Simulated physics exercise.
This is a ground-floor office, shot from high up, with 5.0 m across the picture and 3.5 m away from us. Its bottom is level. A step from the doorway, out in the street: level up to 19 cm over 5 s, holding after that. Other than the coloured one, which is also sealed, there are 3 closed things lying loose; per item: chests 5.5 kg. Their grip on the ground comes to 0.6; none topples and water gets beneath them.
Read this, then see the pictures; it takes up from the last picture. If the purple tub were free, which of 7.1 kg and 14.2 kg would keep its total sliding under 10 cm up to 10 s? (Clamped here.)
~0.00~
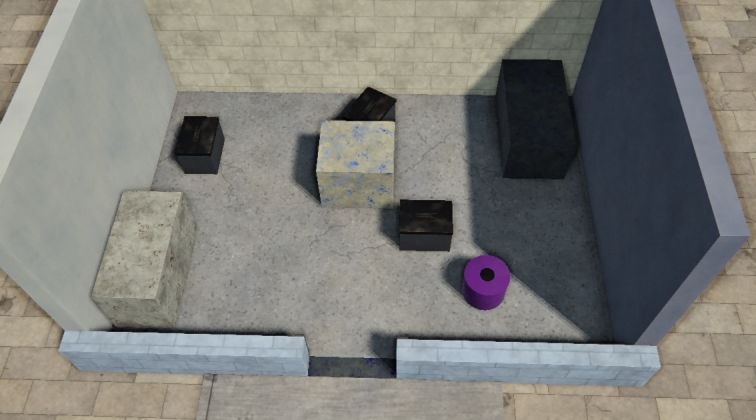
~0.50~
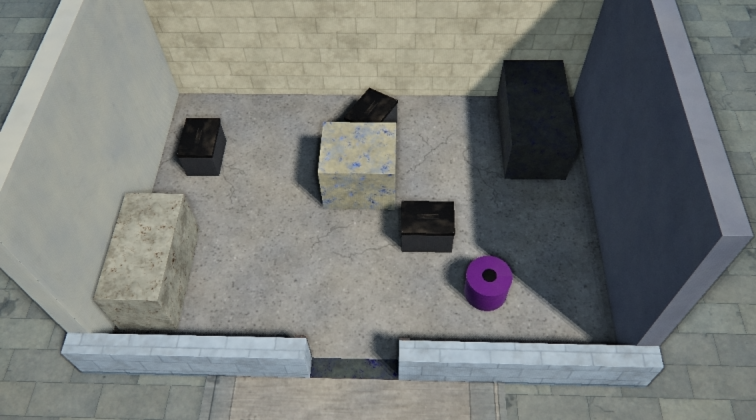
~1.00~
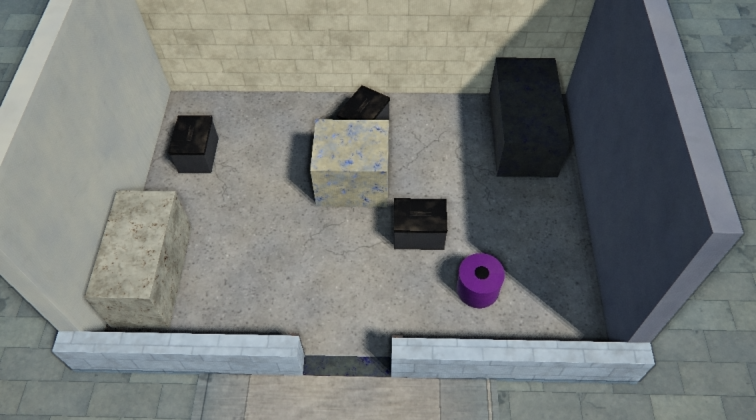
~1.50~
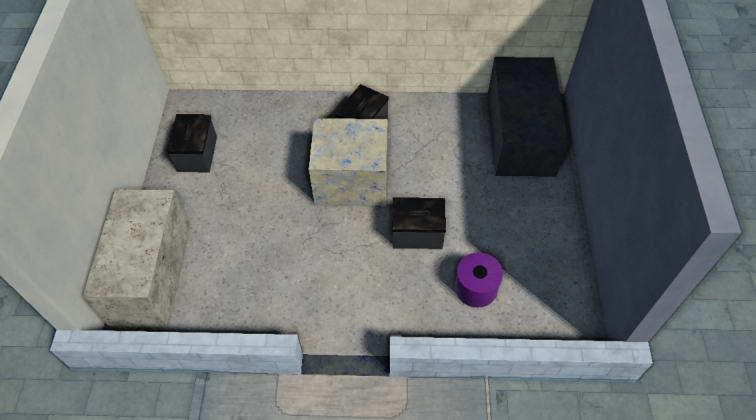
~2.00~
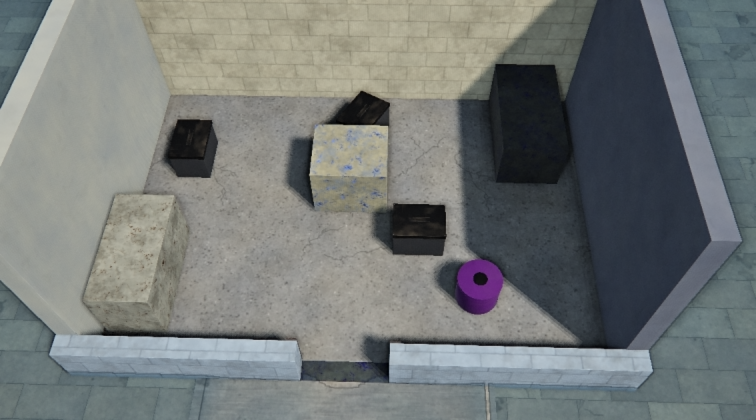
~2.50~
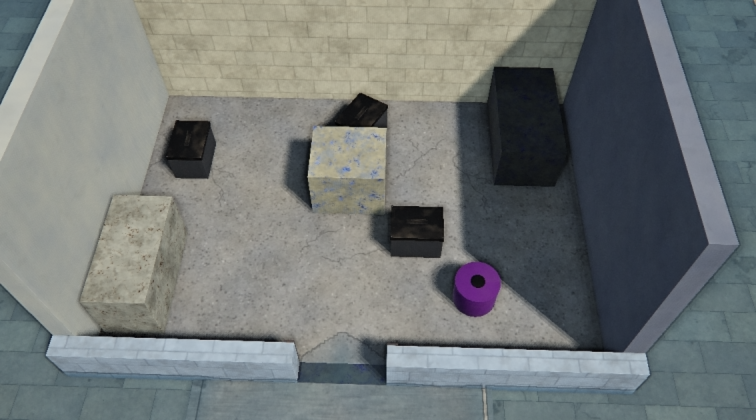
Extra weight is not needed.
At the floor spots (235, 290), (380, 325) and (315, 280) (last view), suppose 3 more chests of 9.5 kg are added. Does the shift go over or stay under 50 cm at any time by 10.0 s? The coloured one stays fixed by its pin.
Order as asked: Stays within / goes beyond / goes beyond.
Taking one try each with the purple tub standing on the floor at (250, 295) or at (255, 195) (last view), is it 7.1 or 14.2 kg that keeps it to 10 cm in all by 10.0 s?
In order, both loads succeed and heavier load succeeds alone.
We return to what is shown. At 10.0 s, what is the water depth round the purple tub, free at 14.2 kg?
Around 2 cm.
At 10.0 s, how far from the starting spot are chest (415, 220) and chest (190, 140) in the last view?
They've ended up 150 cm and 80 cm away, in that order.
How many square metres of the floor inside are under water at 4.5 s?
My estimate is roughly 4.0 m2.
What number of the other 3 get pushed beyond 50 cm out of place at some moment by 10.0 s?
I count 2 of them.
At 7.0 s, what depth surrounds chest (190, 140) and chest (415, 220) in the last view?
Roughly 3 and 4 cm.
After 3.5 s the purple tub would be 0 cm from its start with 7.1 kg and 0 cm from its start with 14.2 kg; 0 cm of water round it then.
After 4.5 s the purple tub would be 0 cm from its start with 7.1 kg and 0 cm from its start with 14.2 kg; 1 cm of water round it then.
After 7.0 s the purple tub would be 0 cm from its start with 7.1 kg and 0 cm from its start with 14.2 kg; 2 cm of water round it then.
After 10.0 s the purple tub would be 0 cm from its start with 7.1 kg and 0 cm from its start with 14.2 kg; 2 cm of water round it then.
